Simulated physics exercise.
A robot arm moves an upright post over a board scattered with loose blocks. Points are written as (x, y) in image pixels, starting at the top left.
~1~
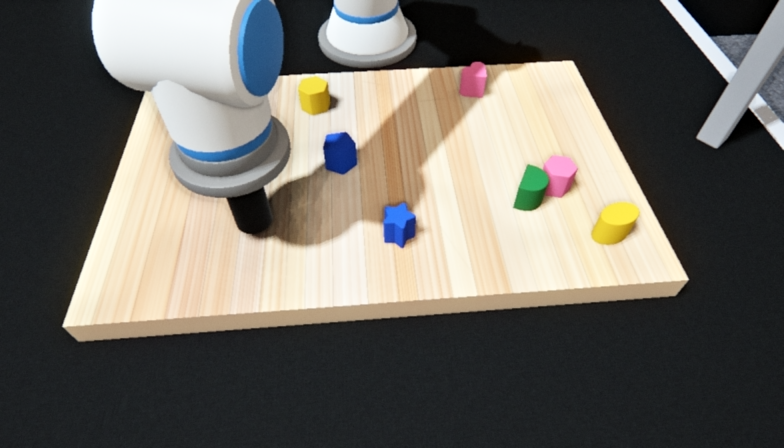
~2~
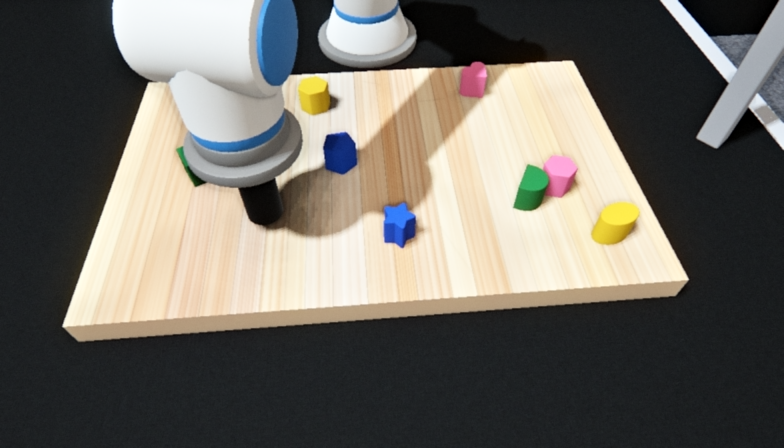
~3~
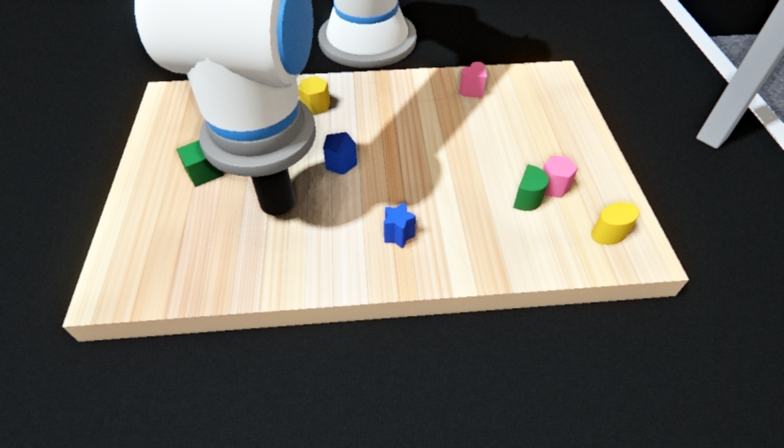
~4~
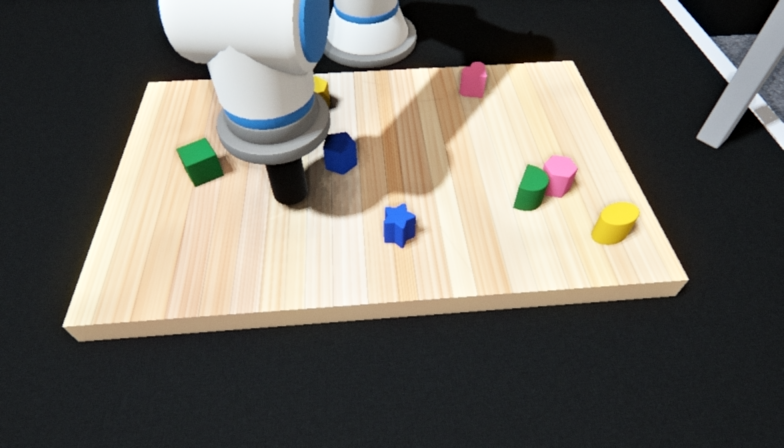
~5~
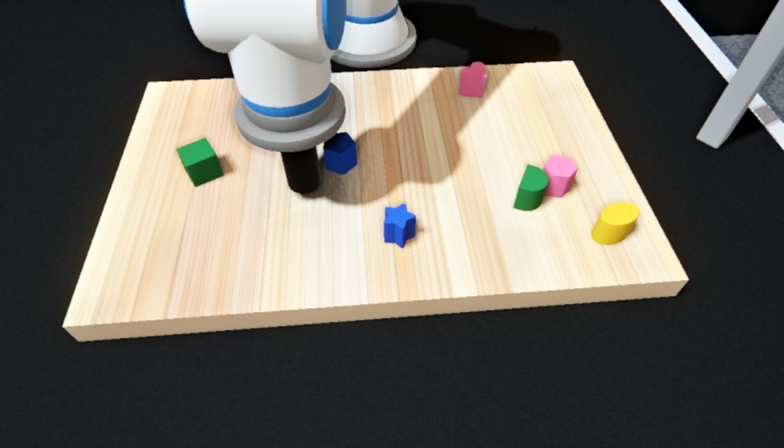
A white and blue robot arm moved its black post slowly rightward and away over a wooden board of scattered colored blocks, uncovering a green block on the left and hiding a yellow one behind it.
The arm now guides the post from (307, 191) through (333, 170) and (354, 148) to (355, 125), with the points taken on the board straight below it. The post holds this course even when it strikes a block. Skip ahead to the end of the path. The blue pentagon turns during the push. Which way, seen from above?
I'd predict that, seen from above, the blue pentagon rotates clockwise.
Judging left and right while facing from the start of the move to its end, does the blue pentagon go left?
In short: No.
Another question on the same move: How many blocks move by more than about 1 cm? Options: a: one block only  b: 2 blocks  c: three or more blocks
That would be a.
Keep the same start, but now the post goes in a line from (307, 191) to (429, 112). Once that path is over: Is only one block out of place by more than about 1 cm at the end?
My answer is yes.
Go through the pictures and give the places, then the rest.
Lower end of the post (255, 221), tops of blocks, yellow six-sided block (313, 84), blue pentagon (339, 141), in the first frame.
Post (265, 212), blocks as before, in the second frame.
Post (278, 203), blocks as before, in the third frame.
Post (291, 193), blocks as before, in the fourth frame.
Post (305, 182), yellow six-sided block hidden, blue pentagon (339, 141), in the fifth frame.
What follows on the original path. One third of the way, post (332, 161); blue pentagon (352, 132), turned 15° clockwise.
Two thirds of the way, post (353, 138); blue pentagon (375, 112), turned 30° clockwise.
At the end, post (354, 116); yellow six-sided block not moved; blue pentagon (383, 104), turned 60° clockwise.
